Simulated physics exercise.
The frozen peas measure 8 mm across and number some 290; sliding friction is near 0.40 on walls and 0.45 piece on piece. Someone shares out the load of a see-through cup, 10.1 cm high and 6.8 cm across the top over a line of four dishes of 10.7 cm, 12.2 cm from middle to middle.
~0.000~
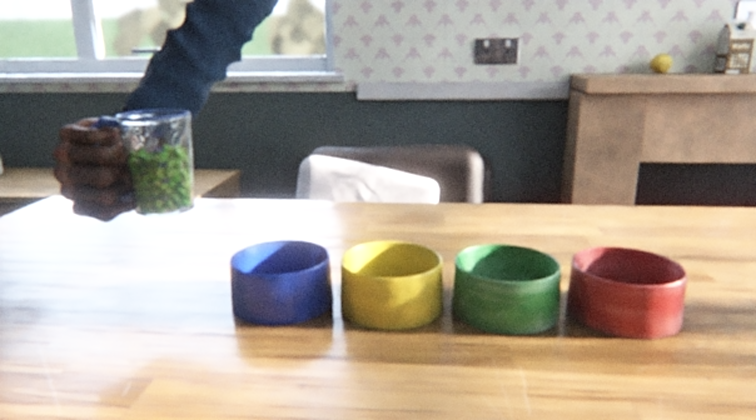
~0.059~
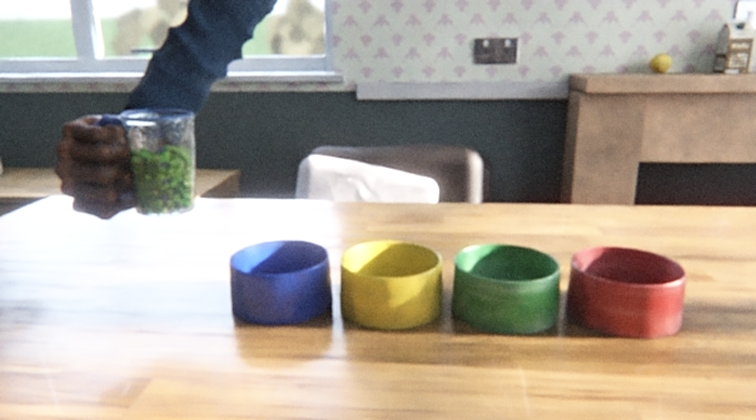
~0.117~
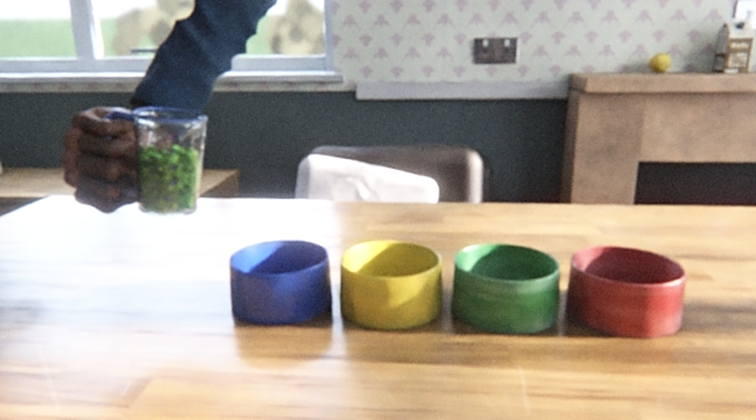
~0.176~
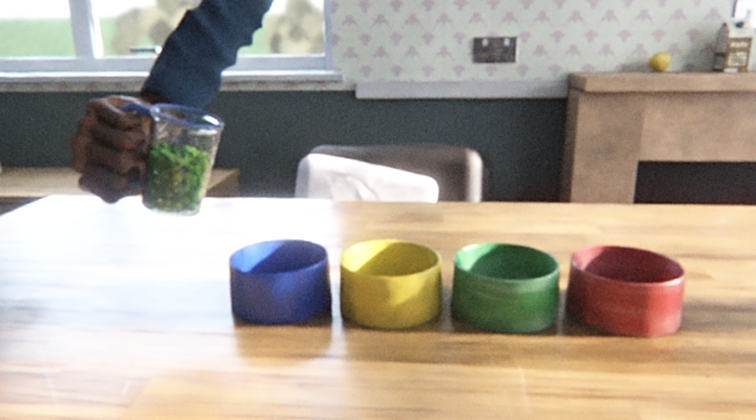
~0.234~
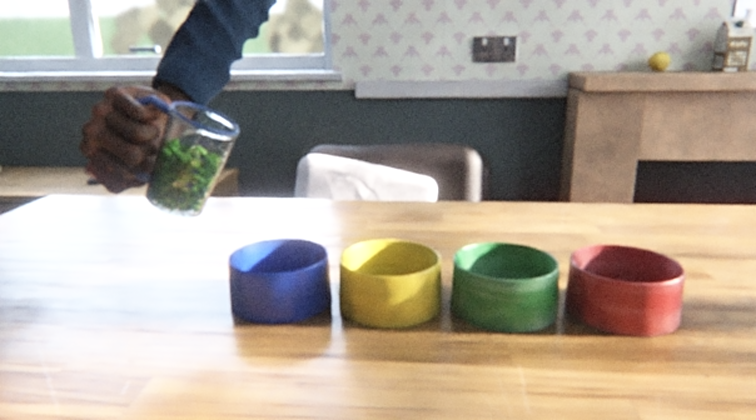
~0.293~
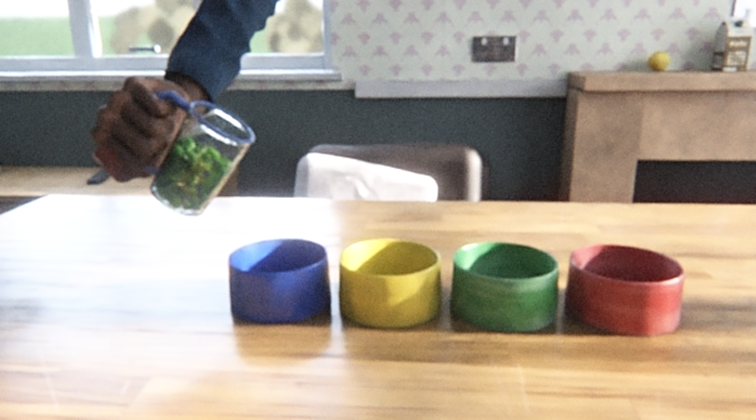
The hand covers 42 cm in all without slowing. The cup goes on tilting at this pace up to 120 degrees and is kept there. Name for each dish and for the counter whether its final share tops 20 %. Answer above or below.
Red dish: Below; blue dish: Below; green dish: Below; yellow dish: Above; on the counter: Below.
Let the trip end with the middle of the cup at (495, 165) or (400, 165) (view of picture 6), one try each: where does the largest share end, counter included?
Most goes to: Yellow, then yellow.
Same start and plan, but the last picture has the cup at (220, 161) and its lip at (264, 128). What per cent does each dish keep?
Red 100, blue 0, green 0, yellow 0.
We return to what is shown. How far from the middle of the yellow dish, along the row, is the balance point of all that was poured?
About 2 cm to its right.
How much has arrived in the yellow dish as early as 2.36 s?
About 85 per cent by then.
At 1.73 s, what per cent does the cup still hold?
Some 0 per cent of the load.
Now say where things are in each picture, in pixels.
In the first picture, cup at (160, 163), tilt 0 degrees, lip at (186, 115), moved 0.0 cm; middle of the pieces at (163, 178); blue dish at (280, 256); yellow dish at (391, 259); green dish at (507, 262); red dish at (628, 265).
In the second picture, cup at (162, 162), tilt 2 degrees, lip at (190, 116), moved 0.3 cm; middle of the pieces at (164, 178).
In the third picture, cup at (169, 162), tilt 9 degrees, lip at (203, 120), moved 1.2 cm; middle of the pieces at (170, 178).
In the fourth picture, cup at (180, 162), tilt 17 degrees, lip at (220, 126), moved 2.3 cm; middle of the pieces at (178, 177).
In the fifth picture, cup at (190, 161), tilt 26 degrees, lip at (236, 133), moved 3.5 cm; middle of the pieces at (185, 175).
In the sixth picture, cup at (200, 161), tilt 35 degrees, lip at (251, 141), moved 4.7 cm; middle of the pieces at (193, 174); blue dish at (278, 255); yellow dish at (390, 257); green dish at (505, 260); red dish at (625, 263). Its pace works out near 150 degrees a second; the hand travels 20 cm a second.
Then, at 1.16 s, tilt 120 degrees; cup holds 10 %, yellow 85 %.
Then, at 1.73 s, tilt 120 degrees; cup holds 0 %, green 5 %, yellow 85 %.
After 2.36 s, tilt 120 degrees; cup holds 0 %, green 5 %, yellow 85 %.
By 2.7 s all is still; red 0 %, blue 0 %, green 5 %, yellow 85 %, counter 10 %.
